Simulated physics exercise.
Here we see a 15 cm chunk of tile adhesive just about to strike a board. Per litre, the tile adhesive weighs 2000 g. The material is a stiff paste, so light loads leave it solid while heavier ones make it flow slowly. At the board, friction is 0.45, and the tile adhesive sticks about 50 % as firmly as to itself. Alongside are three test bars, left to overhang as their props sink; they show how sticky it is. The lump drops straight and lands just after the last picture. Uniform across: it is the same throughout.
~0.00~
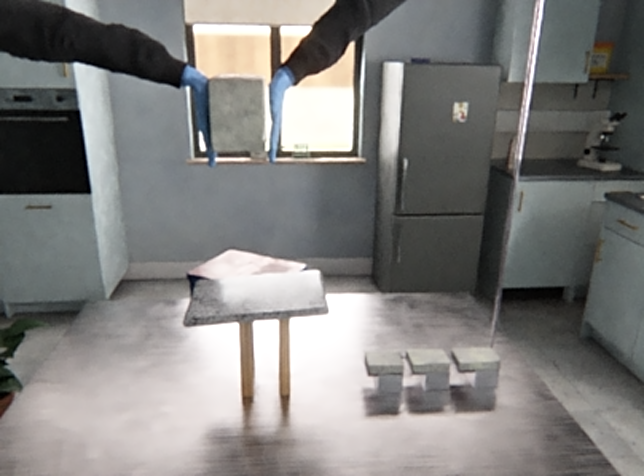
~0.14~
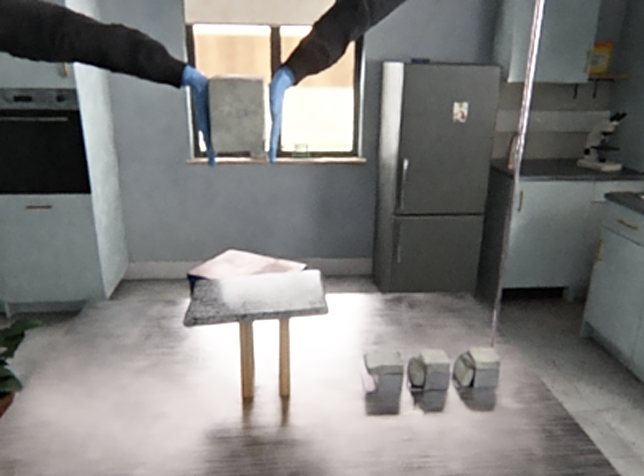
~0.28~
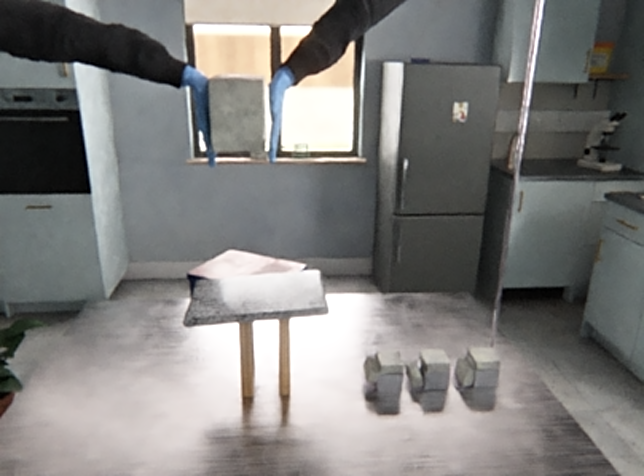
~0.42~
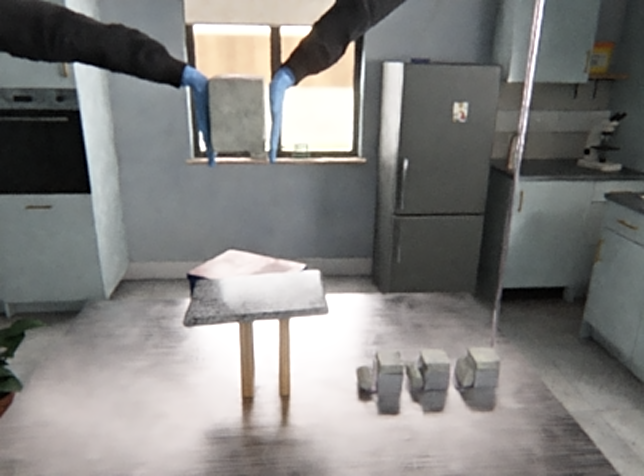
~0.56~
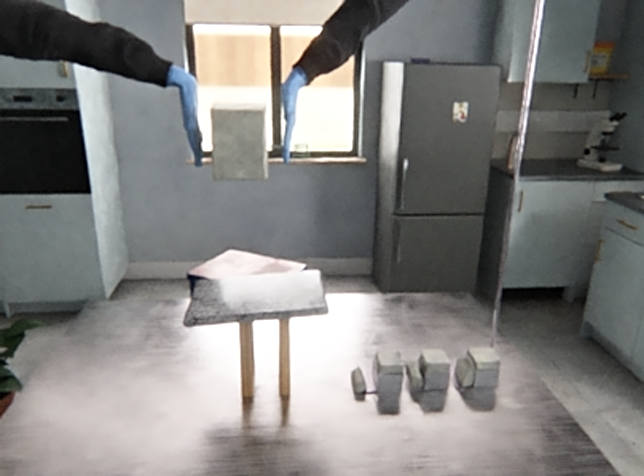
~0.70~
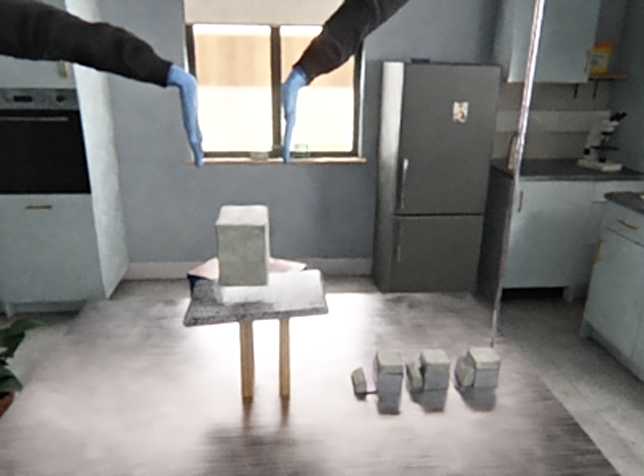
Gloved hands holding a grey block above a small board as three small overhanging bars sag, then releasing the block, which drops.
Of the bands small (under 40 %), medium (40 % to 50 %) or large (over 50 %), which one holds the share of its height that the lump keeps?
The one that holds it is small.
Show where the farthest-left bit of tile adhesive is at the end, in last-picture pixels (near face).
(182, 312), give or take.
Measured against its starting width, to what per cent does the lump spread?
Around 280 % of the starting width.
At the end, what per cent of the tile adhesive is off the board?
Around 16 per cent lies off the board in the end.
By 0.82 s, it stands 35 % of its first height and none has gone off the board.
By 0.95 s, it stands 34 % of its first height and none has gone off the board.
By 1.08 s, it stands 34 % of its first height and 16 % has gone off the board.
By 1.22 s, it stands 34 % of its first height and 16 % has gone off the board.
By 1.32 s, at the end, it stands 34 % of its first height and 16 % has gone off the board.
